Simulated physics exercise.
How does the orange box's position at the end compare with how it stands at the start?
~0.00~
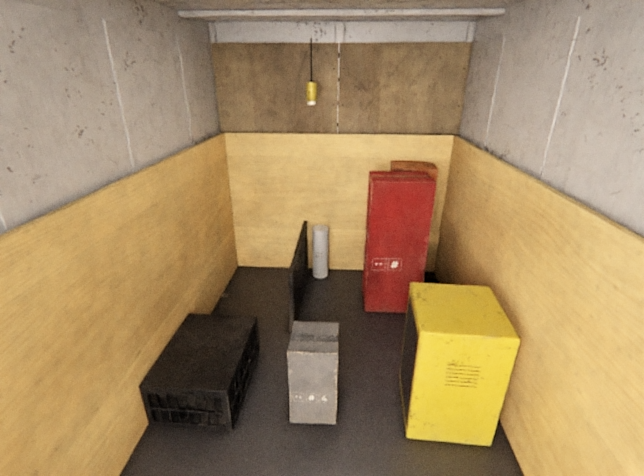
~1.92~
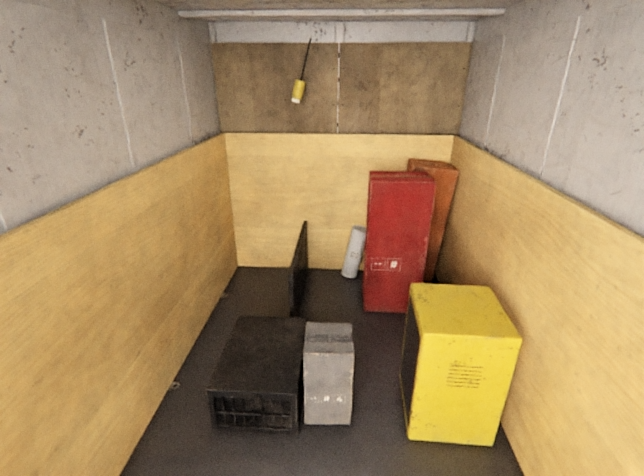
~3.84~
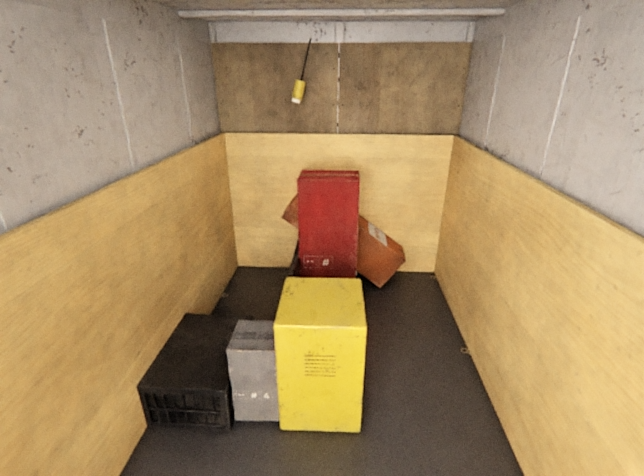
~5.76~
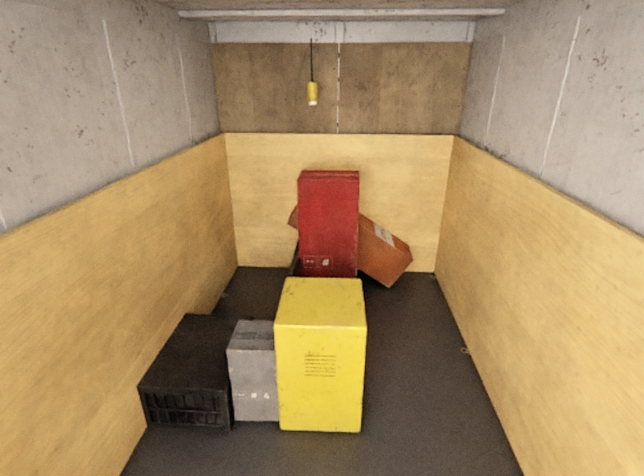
At the start the orange box stands upright behind the red box. By the end it is leaning over at a slant behind it.
Some boxes in a van slide right, then the load shifts left, leaving the orange box leaning.
